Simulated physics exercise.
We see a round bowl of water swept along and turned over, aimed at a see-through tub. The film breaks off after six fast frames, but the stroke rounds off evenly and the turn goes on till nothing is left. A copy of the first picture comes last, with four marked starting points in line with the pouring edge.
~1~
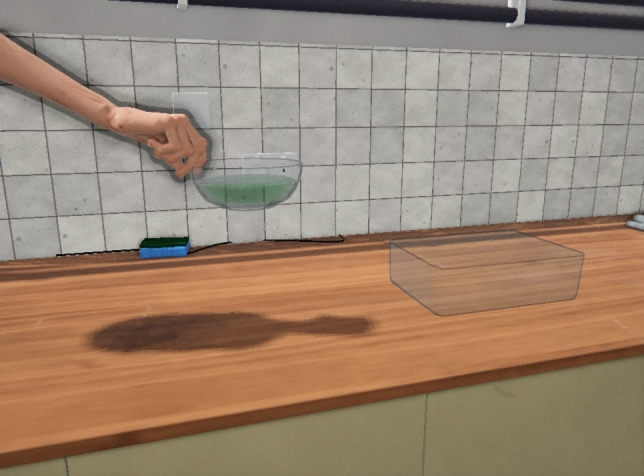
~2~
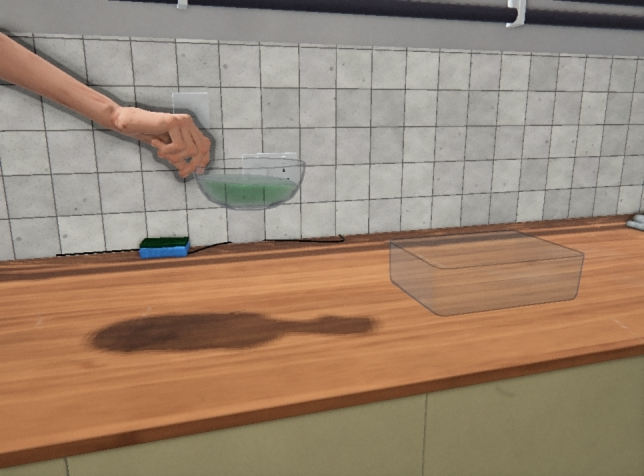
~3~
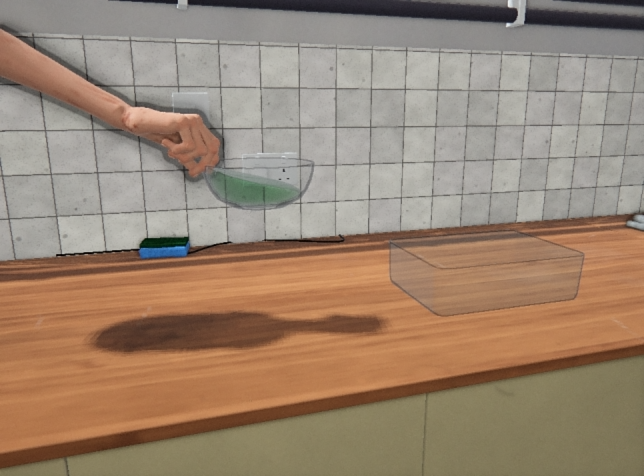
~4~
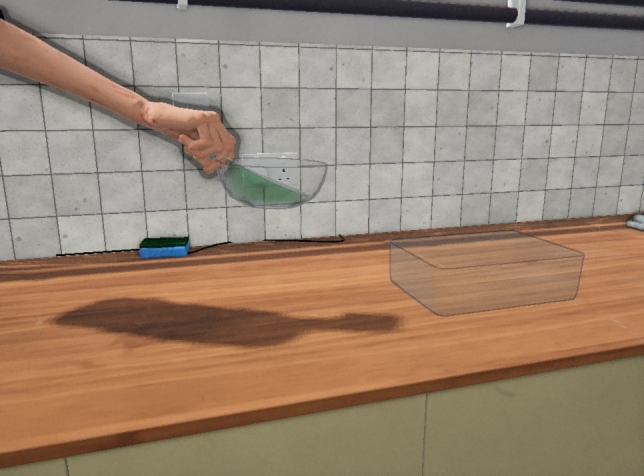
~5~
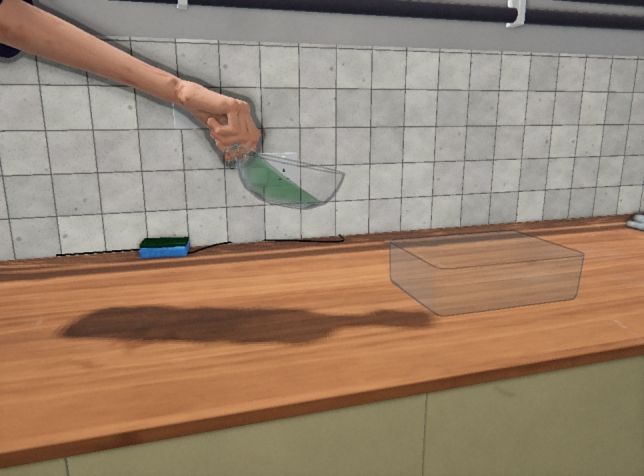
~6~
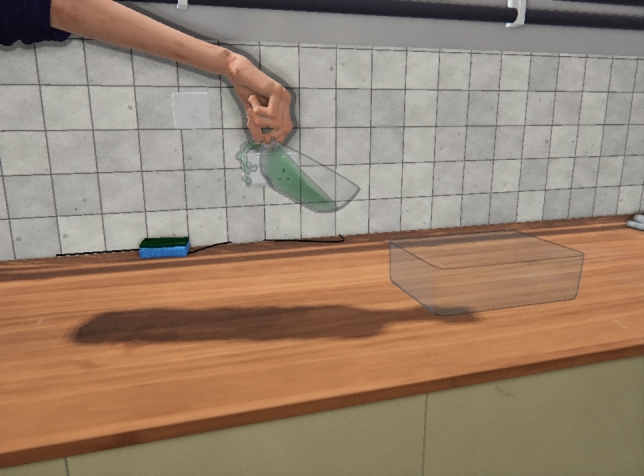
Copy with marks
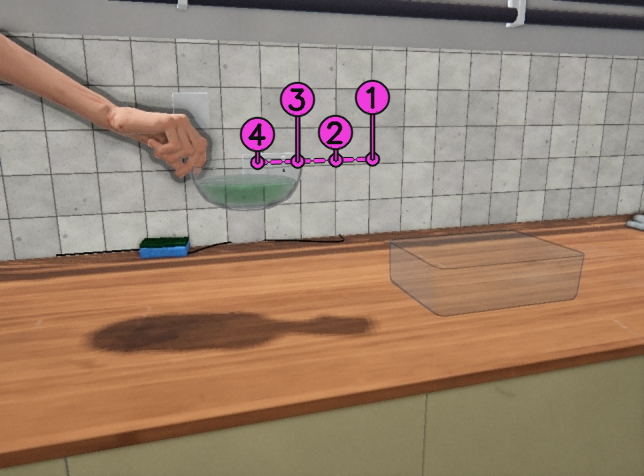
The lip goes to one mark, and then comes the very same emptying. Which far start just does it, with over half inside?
Choose 2.
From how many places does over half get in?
Two of the four.
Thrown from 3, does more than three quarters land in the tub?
No.
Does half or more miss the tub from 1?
No, that is safe.
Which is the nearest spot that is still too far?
Spot 3.
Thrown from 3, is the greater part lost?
Yes, that goes wrong.
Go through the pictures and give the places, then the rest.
Upright, lip at (299, 161); tub from (432, 316) to (574, 298); nothing has left yet, in the first frame.
Upright, lip at (302, 161); nothing has left yet, in the second frame.
Upright, lip at (310, 160); nothing has left yet, in the third frame.
Tipped about 2°, lip at (324, 162); water is over the rim, down to (231, 161), in the fourth frame.
Tipped about 13°, lip at (341, 171); water is over the rim, down to (231, 167), in the fifth frame.
Tipped about 30°, lip at (356, 187); water is over the rim, down to (248, 184), in the sixth frame.
In magenta, 1 at (372, 159); 2 at (335, 160); 3 at (297, 161); 4 at (257, 162).
With 1, about 76 % lands in the tub, 8 % falls short and 16 % goes beside or beyond.
With 2, about 65 % lands in the tub, 26 % falls short and 8 % goes beside or beyond.
With 3, about 26 % lands in the tub, 71 % falls short and 3 % goes beside or beyond.
With 4, about 0 % lands in the tub, 98 % falls short.
